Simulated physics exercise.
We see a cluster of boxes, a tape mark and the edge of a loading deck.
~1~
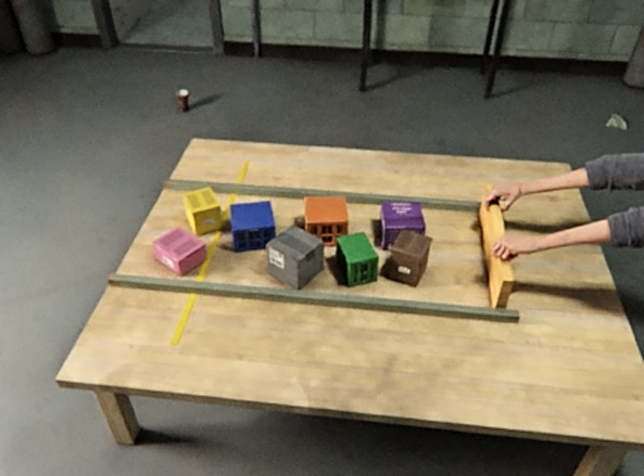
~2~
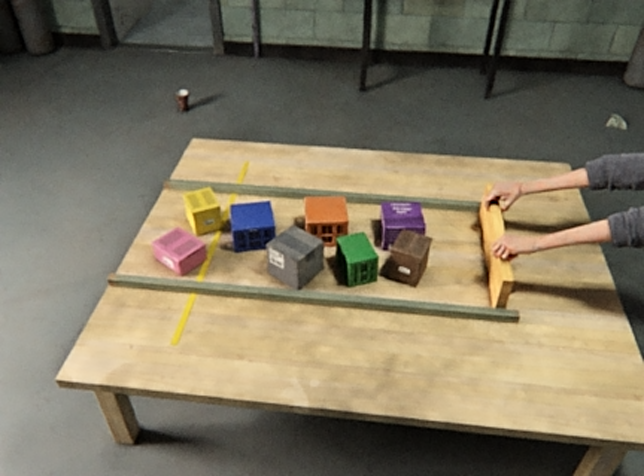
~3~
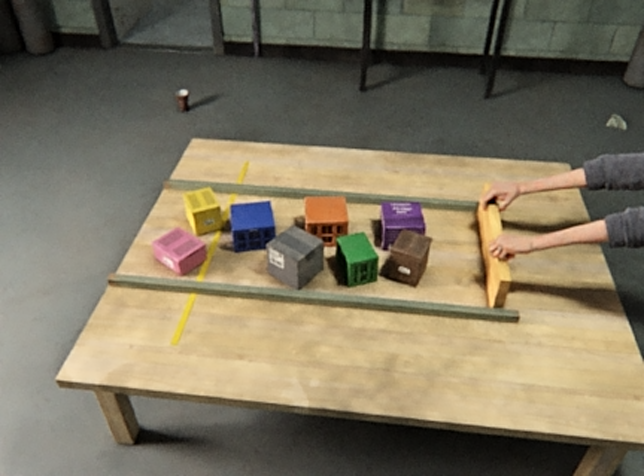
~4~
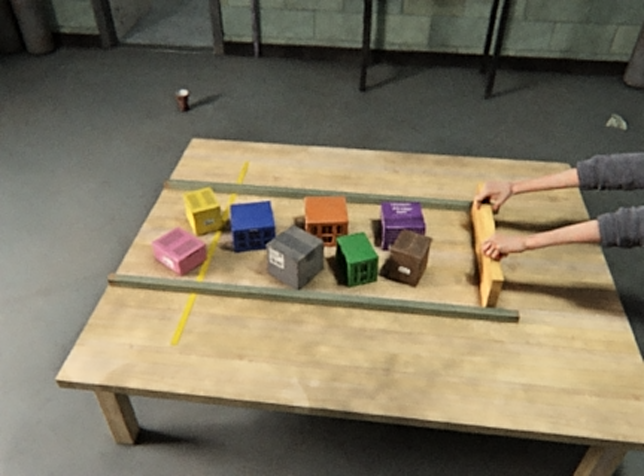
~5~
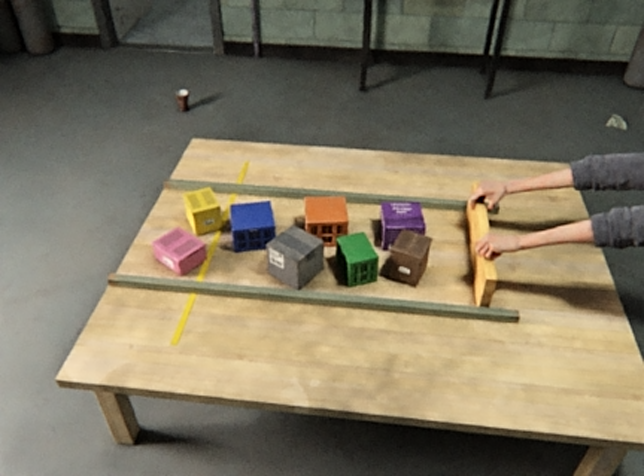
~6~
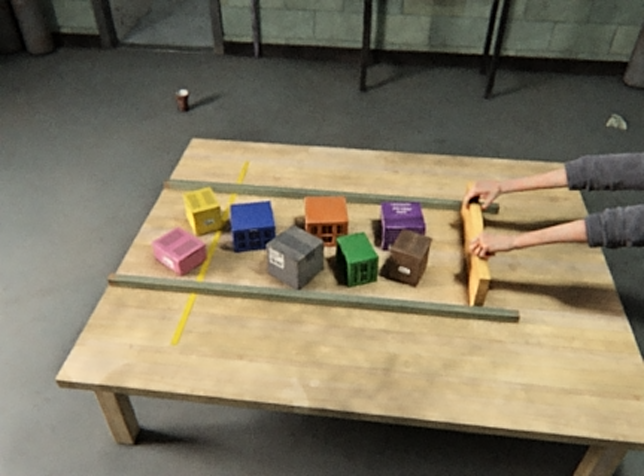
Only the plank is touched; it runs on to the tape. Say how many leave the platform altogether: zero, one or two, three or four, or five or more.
As it turns out, the number that fall off is three or four.
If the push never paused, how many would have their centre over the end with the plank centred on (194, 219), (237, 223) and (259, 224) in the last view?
The counts: 5, 3 and 1.
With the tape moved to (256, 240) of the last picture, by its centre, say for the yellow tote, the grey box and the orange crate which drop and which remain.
The yellow tote falls, the grey box stays on, the orange crate survives.
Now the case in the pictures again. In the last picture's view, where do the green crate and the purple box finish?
First (164, 241), then (203, 209).
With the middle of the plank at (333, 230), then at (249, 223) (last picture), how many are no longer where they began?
By then 7, and 8.
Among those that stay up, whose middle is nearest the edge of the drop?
That is the grey box.
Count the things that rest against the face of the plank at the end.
That makes 2.
Soon after, none off yet; pink tote at rest near (180, 251); yellow tote at rest near (203, 212); blue crate at rest near (253, 226).
By the end, the number that fall off is three or four; fallen, blue crate, yellow tote and pink tote.
